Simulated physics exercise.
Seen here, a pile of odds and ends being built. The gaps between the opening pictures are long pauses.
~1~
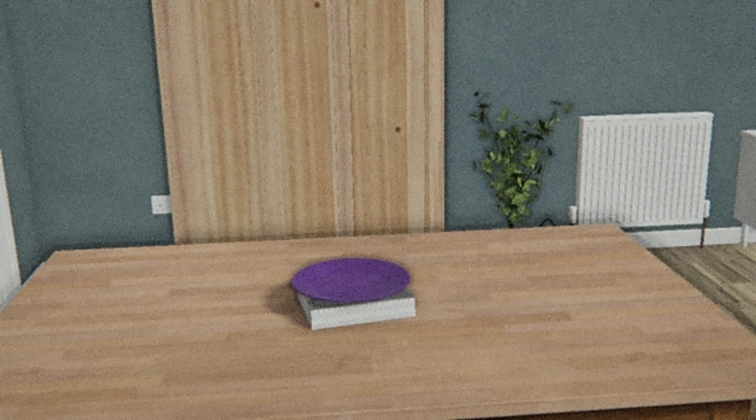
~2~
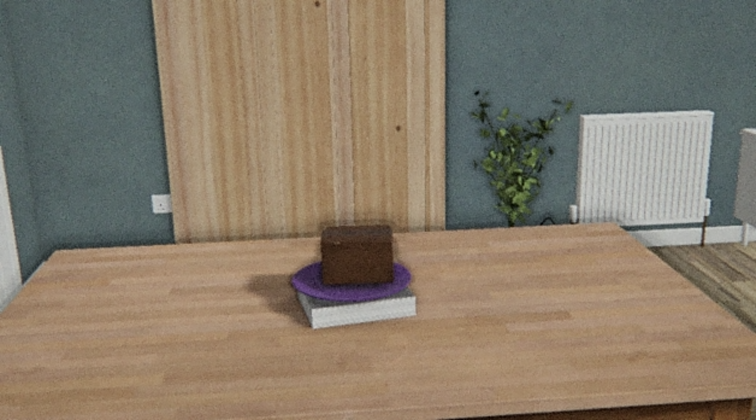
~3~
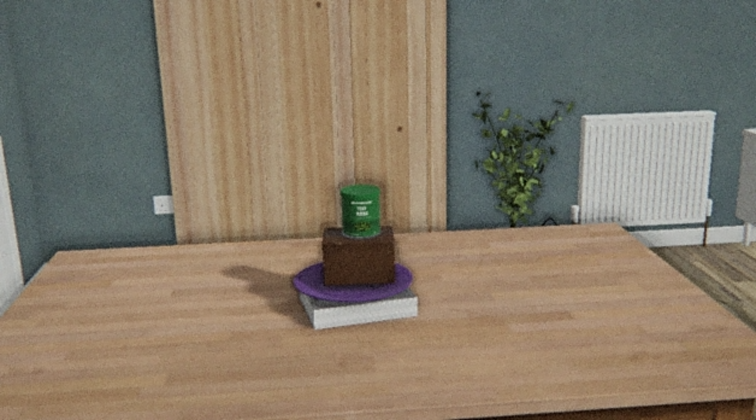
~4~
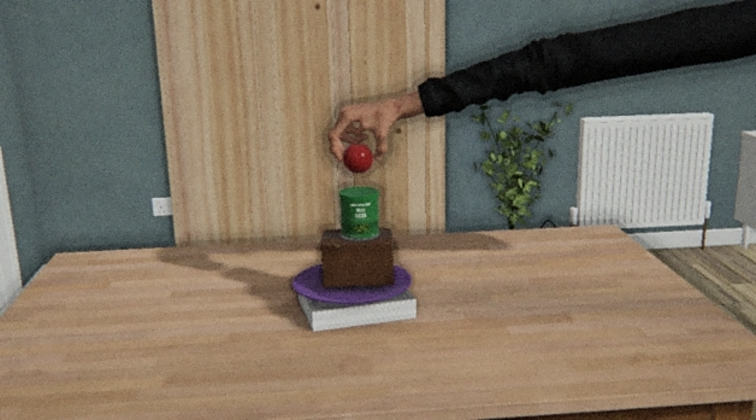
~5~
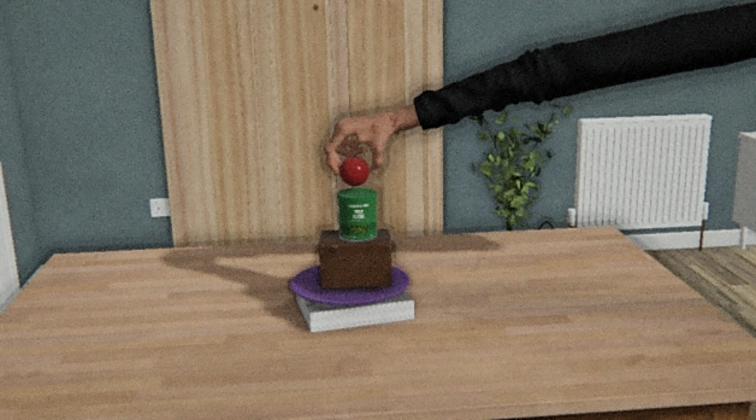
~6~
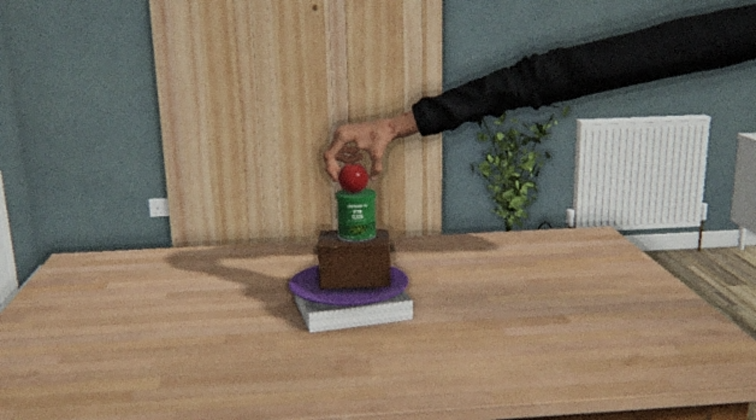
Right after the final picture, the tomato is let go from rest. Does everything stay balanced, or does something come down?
It is going to stay in one piece.
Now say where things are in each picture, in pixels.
The last thing is not in view yet, in the first frame.
The last thing is not in view yet; grey book (355, 297), in the second frame.
The last thing is not in view yet; green pot (361, 212), in the third frame.
Still above its spot; red tomato (358, 158); grey book (355, 299), in the fourth frame.
Still above its spot; red tomato (354, 171); green pot (358, 215), in the fifth frame.
In place under the hand; red tomato (353, 178); grey book (352, 301), in the sixth frame.
Then, 0.50 s on from there, things are still on the move.
Then, 1.30 s on from there, red tomato resting near (353, 179).
Then, 1.90 s on from there, no change.
Then, 2.60 s on from there, things are still on the move.
In the end, all 5 unmoved. At the end, from the last picture's camera, red tomato near (353, 178). The pile holds.
